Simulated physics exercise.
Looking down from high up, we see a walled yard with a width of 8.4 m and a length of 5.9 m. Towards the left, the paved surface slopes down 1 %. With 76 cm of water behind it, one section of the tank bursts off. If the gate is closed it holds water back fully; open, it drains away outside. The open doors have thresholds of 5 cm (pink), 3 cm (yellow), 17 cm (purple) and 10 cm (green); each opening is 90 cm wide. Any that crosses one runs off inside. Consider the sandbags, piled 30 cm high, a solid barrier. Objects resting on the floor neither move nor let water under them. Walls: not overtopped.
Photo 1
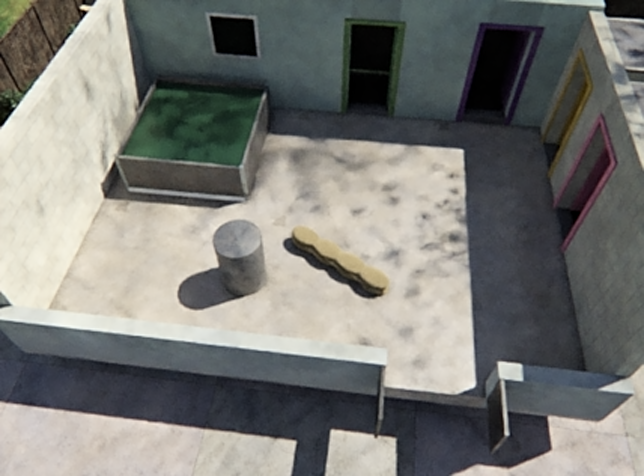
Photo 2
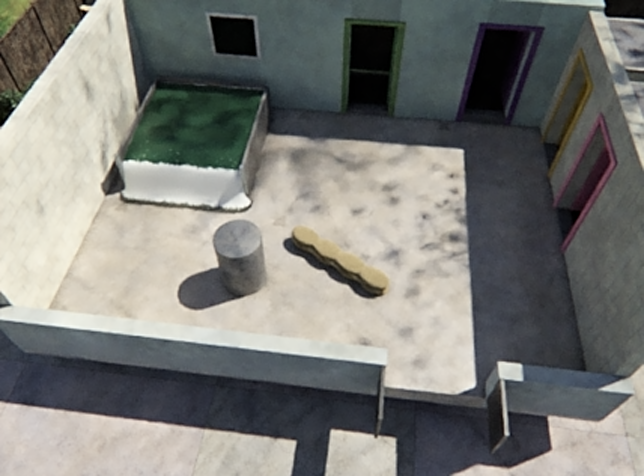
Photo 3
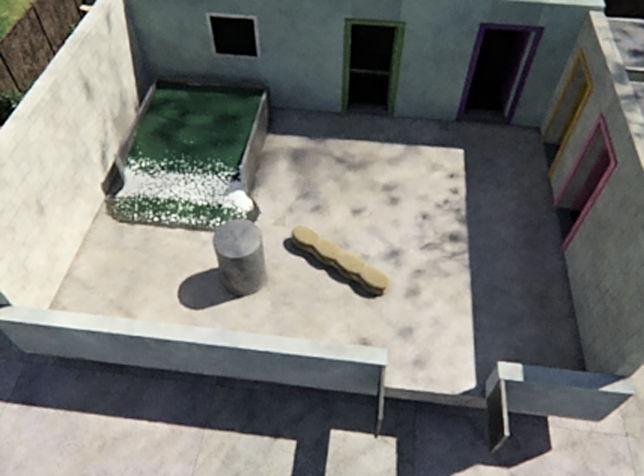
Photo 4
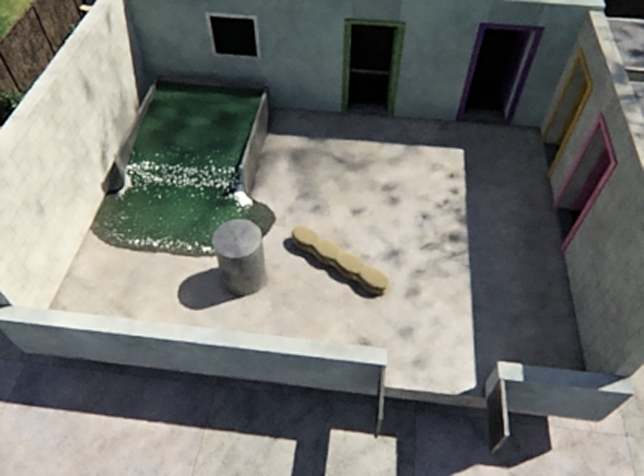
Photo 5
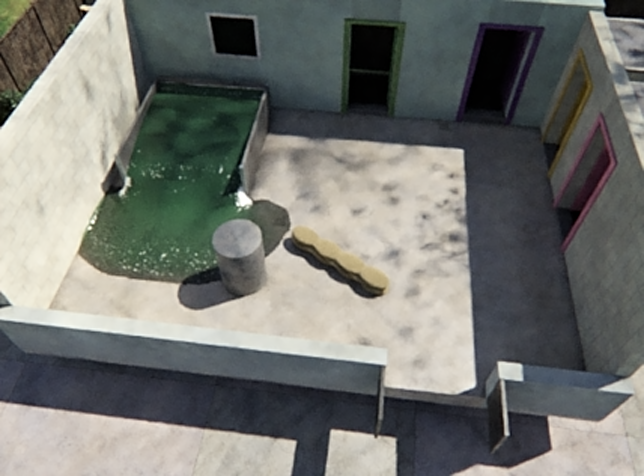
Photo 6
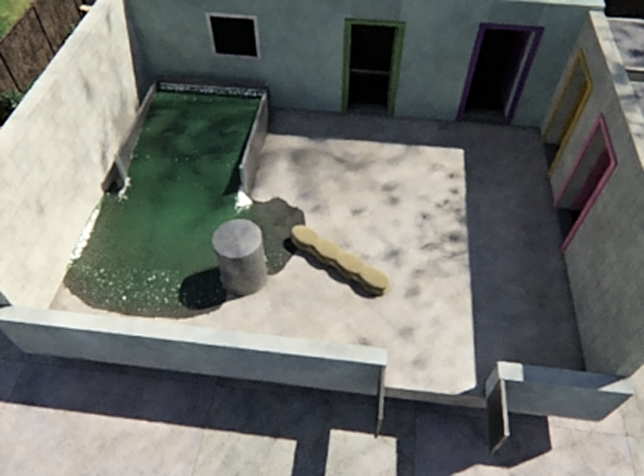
Green water burst through the front of a tank in the corner of a walled yard, foamed white, then spread across the pale floor around a gray cylinder as the tank's level dropped slightly.
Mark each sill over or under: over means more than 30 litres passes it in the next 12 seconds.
Pink door - under; yellow door - over; purple door - under; green door - under.
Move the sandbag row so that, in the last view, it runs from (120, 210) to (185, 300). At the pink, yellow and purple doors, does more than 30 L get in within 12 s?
Then the pink door is over the mark, the yellow door over the mark, the purple door short of it.
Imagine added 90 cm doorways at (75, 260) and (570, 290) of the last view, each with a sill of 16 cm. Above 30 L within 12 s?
Check, in order - fail / pass.
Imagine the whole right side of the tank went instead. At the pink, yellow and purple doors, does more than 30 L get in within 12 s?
At pink the amount is higher than the mark, at yellow it is higher than the mark, and at purple it is beneath the mark.
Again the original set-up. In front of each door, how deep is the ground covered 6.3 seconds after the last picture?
Readings (cm): Pink = 6; yellow = 4; purple = 8; green = 9.
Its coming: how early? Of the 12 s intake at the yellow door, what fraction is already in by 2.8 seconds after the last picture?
Share: ~ 0 %.
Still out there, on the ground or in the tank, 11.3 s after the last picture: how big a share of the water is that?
That would be close to 92 per cent.
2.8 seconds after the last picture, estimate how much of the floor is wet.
About 45 per cent.
Then, 0.7 s after the last picture water covers 25 % of the floor and is deepest (56 cm) near (53, 322); pink door not reached, yellow door not reached, purple door not reached, green door not reached.
Then, 1.5 s after the last picture water covers 35 % of the floor and is deepest (58 cm) near (38, 331); pink door not reached, yellow door not reached, purple door not reached, green door not reached.
Then, 2.8 s after the last picture water covers 45 % of the floor and is deepest (36 cm) near (216, 272); pink door not reached, yellow door not reached, purple door not reached, green door not reached.
Then, 6.3 s after the last picture water covers 90 % of the floor and is deepest (18 cm) near (154, 102); pink door 6 cm at the sill, 4 L in, yellow door 4 cm at the sill, 0 L in, purple door 8 cm at the sill, 0 L in, green door 9 cm at the sill, 0 L in.
Then, 11.3 s after the last picture water covers 95 % of the floor and is deepest (14 cm) near (71, 266); pink door 4 cm at the sill, 6 L in, yellow door 6 cm at the sill, 53 L in, purple door 6 cm at the sill, 2 L in, green door 8 cm at the sill, 3 L in.
